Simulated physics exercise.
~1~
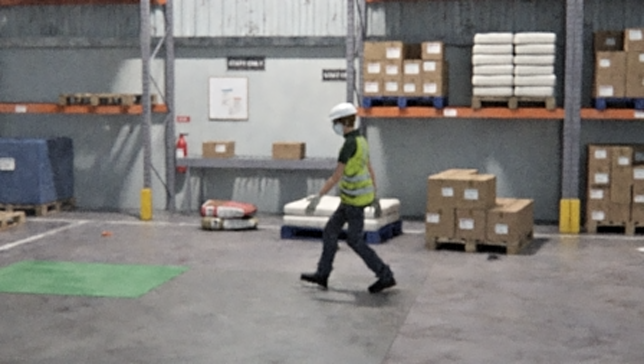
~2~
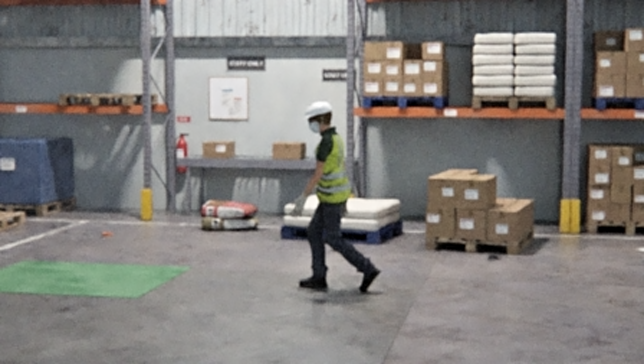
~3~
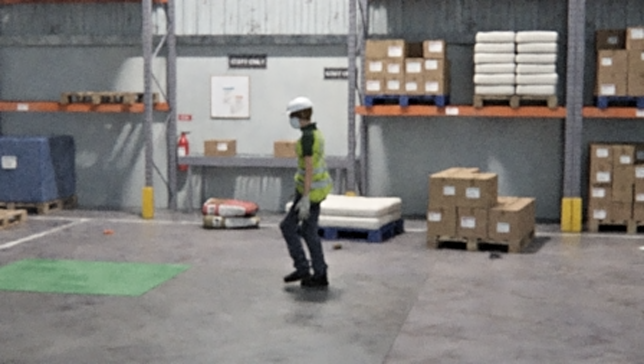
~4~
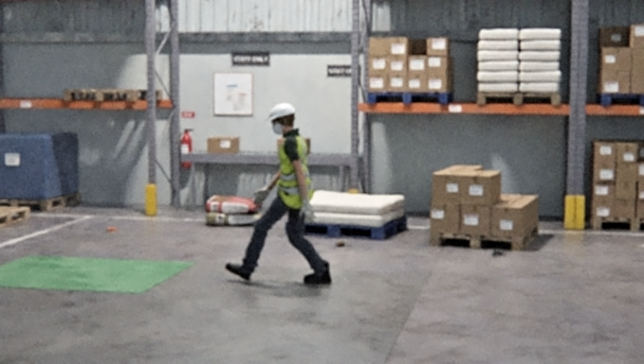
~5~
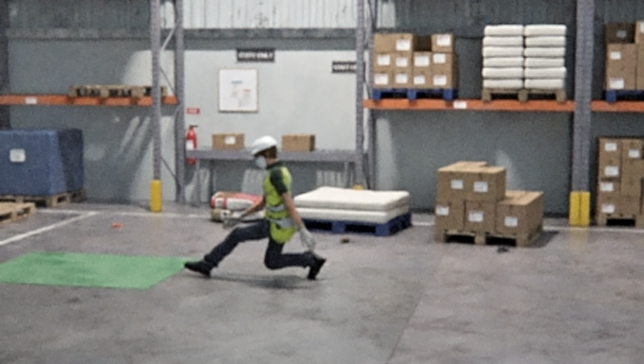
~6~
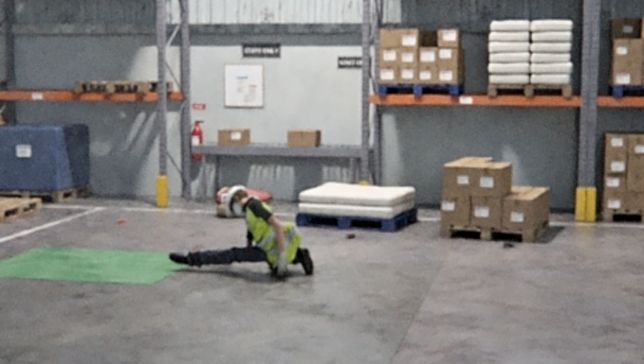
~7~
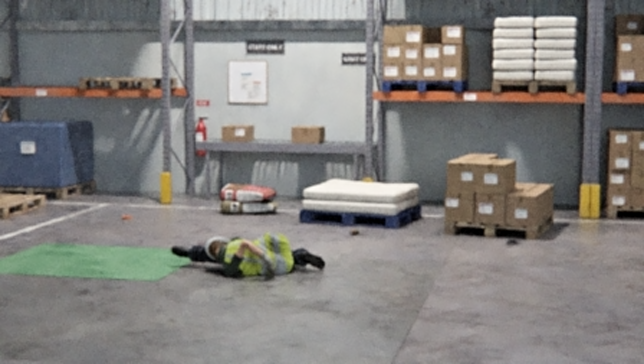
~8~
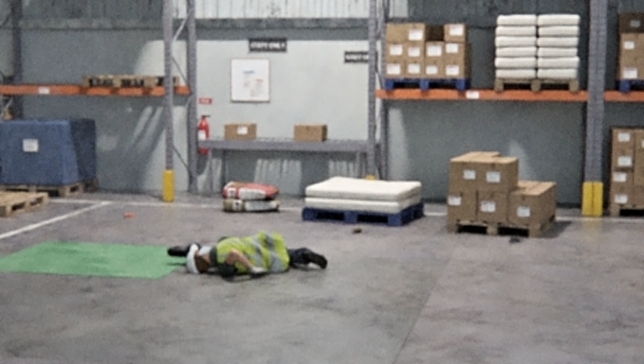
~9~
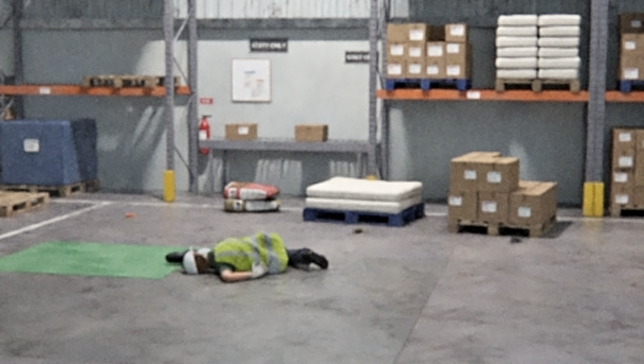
Worker in hard hat and yellow vest walking left through a warehouse, lunging low, collapsing and lying beside a green mat.
